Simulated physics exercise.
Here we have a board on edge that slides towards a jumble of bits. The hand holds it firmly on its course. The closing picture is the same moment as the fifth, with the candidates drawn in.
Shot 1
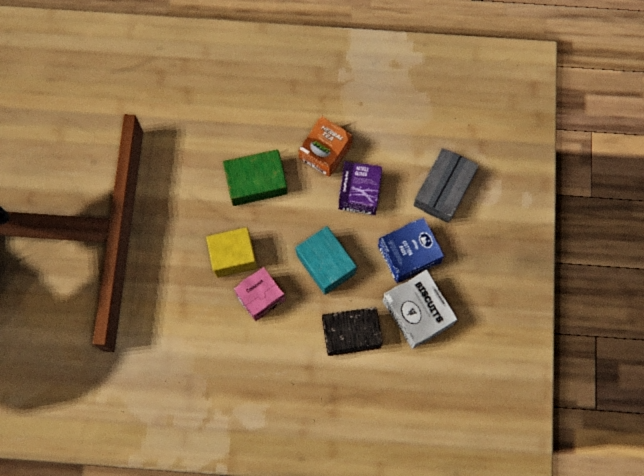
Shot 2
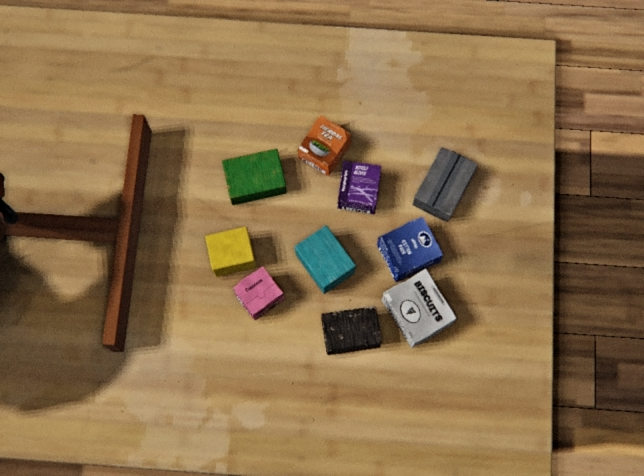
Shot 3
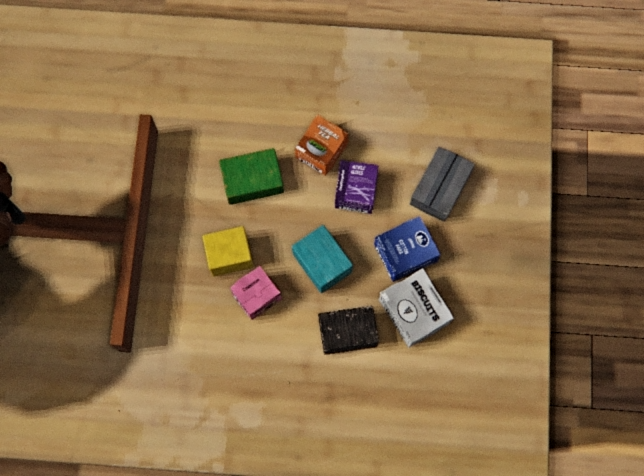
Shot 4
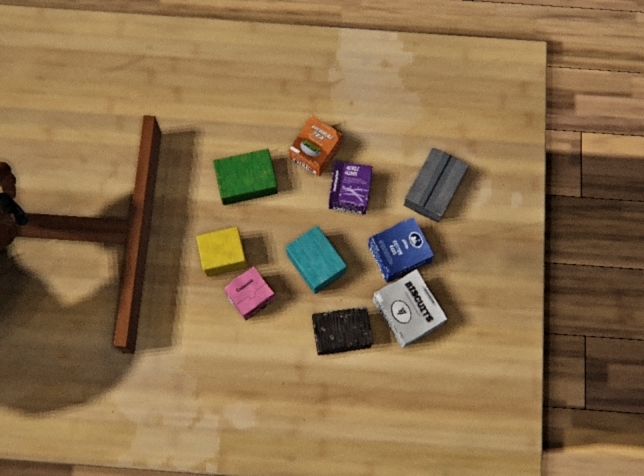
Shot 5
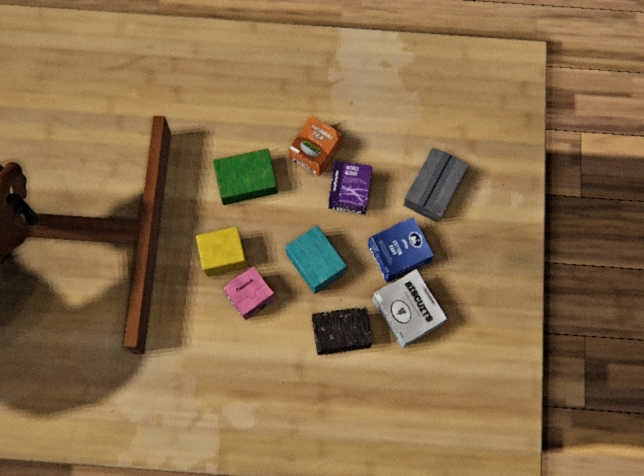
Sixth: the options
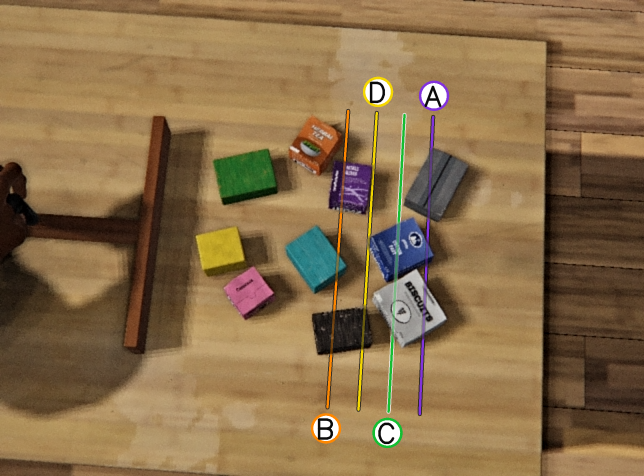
A hand at the left edge slid a reddish-brown wooden board slowly rightward across the table, narrowing the gap to a loose cluster of colourful blocks and small boxes without touching them.
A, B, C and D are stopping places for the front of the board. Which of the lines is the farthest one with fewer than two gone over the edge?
A.
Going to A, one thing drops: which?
The grey box goes over.
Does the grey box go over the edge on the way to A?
Yes.
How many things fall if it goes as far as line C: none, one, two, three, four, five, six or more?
The count is none.
On the marked copy, A at (427, 259); B at (338, 253); C at (397, 257); D at (368, 255).
Following A. Soon after the start, board (247, 235); pink packet (273, 301); green block (290, 188).
Later, board (349, 242); grey box (476, 187); white packet (459, 321).
In the end, board (425, 247); grey box over the edge; blue box (532, 244); one fallen.
As for the rest, B is within the limit but short; C is within the limit but short; D is within the limit but short.
